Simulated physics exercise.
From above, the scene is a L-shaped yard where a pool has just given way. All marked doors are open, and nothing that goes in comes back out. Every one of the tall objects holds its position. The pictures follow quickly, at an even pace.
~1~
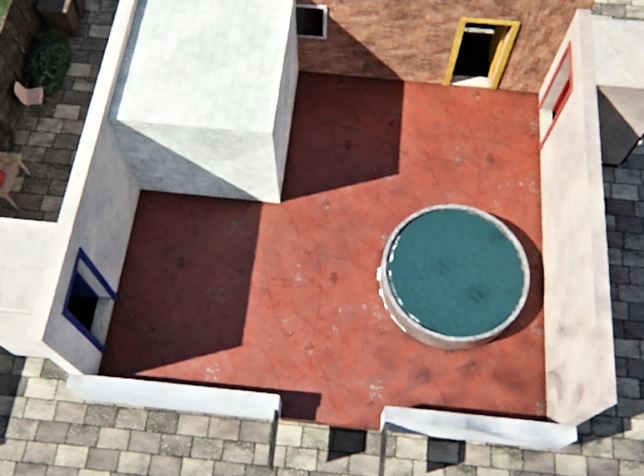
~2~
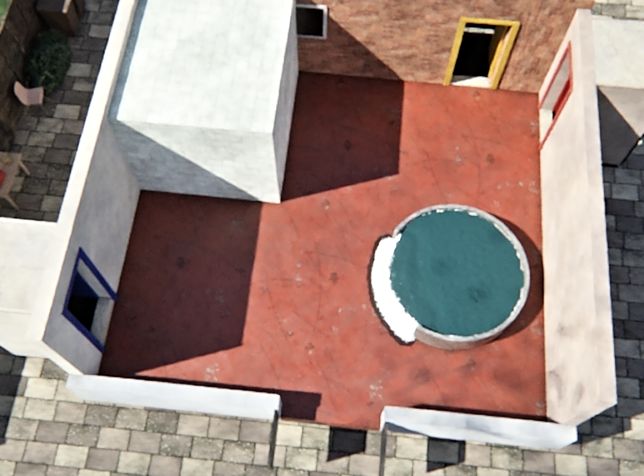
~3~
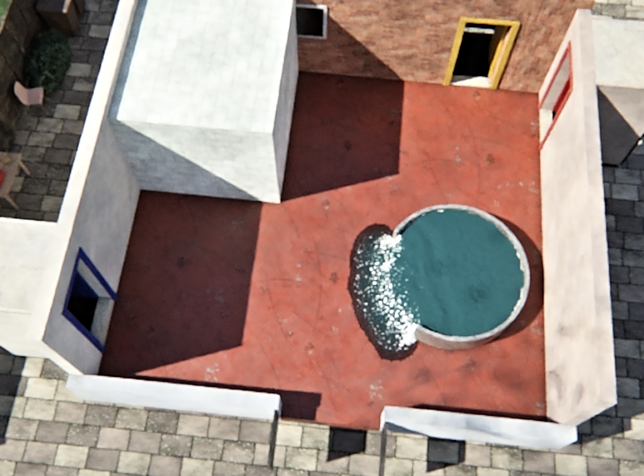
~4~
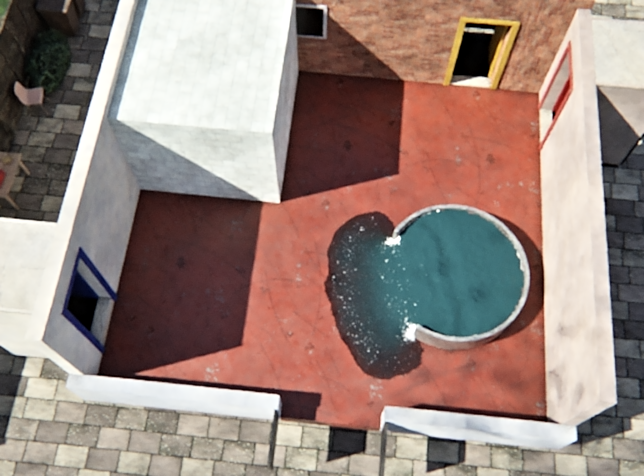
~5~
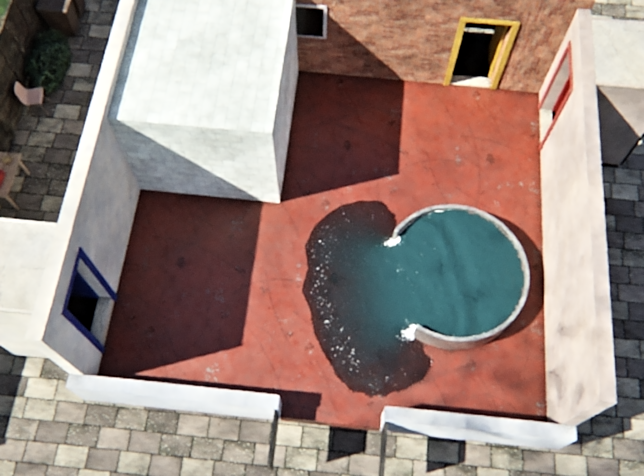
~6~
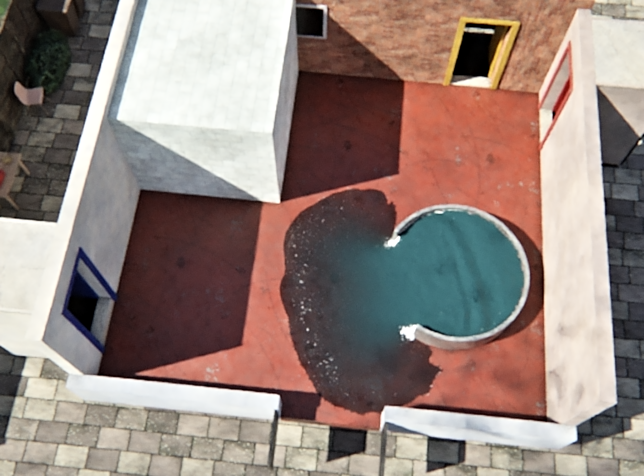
Water bursts from the left side of a round pool and spreads across the red yard.
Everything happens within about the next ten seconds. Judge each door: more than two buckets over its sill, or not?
Red door - two buckets or less; blue door - two buckets or less; yellow door - two buckets or less.
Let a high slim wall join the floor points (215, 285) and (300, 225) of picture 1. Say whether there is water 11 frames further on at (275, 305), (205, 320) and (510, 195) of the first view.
Submerged, submerged, then spared.
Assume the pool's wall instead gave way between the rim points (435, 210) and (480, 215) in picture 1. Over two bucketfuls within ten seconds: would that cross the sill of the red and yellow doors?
In brief, the red exceeds the mark and the yellow exceeds the mark.
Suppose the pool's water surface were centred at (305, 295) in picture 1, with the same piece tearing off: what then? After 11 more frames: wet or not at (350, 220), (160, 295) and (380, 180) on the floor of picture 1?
Result: Spared; inundated; spared.
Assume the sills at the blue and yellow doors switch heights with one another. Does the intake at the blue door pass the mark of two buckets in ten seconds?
As for the blue door, it surpasses it.
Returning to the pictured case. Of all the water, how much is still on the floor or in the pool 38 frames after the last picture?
I'd say roughly 88 percent.
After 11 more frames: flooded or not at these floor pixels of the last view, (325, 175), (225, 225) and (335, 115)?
Point 1: Drenched; point 2: Drenched; point 3: Not wet.
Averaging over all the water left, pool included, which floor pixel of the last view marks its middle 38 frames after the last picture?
It is near (276, 284).
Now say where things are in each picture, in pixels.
The round tank at (455, 271) is whole and still, in the first frame.
Water pours out at (385, 287) and has run to (408, 342), in the second frame.
The front is at (372, 230), out from the gap at (385, 288), in the third frame.
Water pours out at (385, 289) and has run to (390, 372), in the fourth frame.
Water pours out at (385, 289) and has run to (356, 384), in the fifth frame.
The front is at (335, 399), out from the gap at (385, 289), in the sixth frame.
A moment on, water covers 30 % of the floor; the red door not reached, the blue door not reached, the yellow door not reached.
Next, water covers 45 % of the floor; the red door not reached, the blue door not reached, the yellow door not reached.
Then, water covers 55 % of the floor; the red door not reached, the blue door wet at the sill, nothing in, the yellow door not reached.
Later, water covers 50 % of the floor; the red door not reached, the blue door wet at the sill, nothing in, the yellow door not reached.
In the end, water covers 80 % of the floor; the red door not reached, the blue door wet at the sill, nothing in, the yellow door not reached.
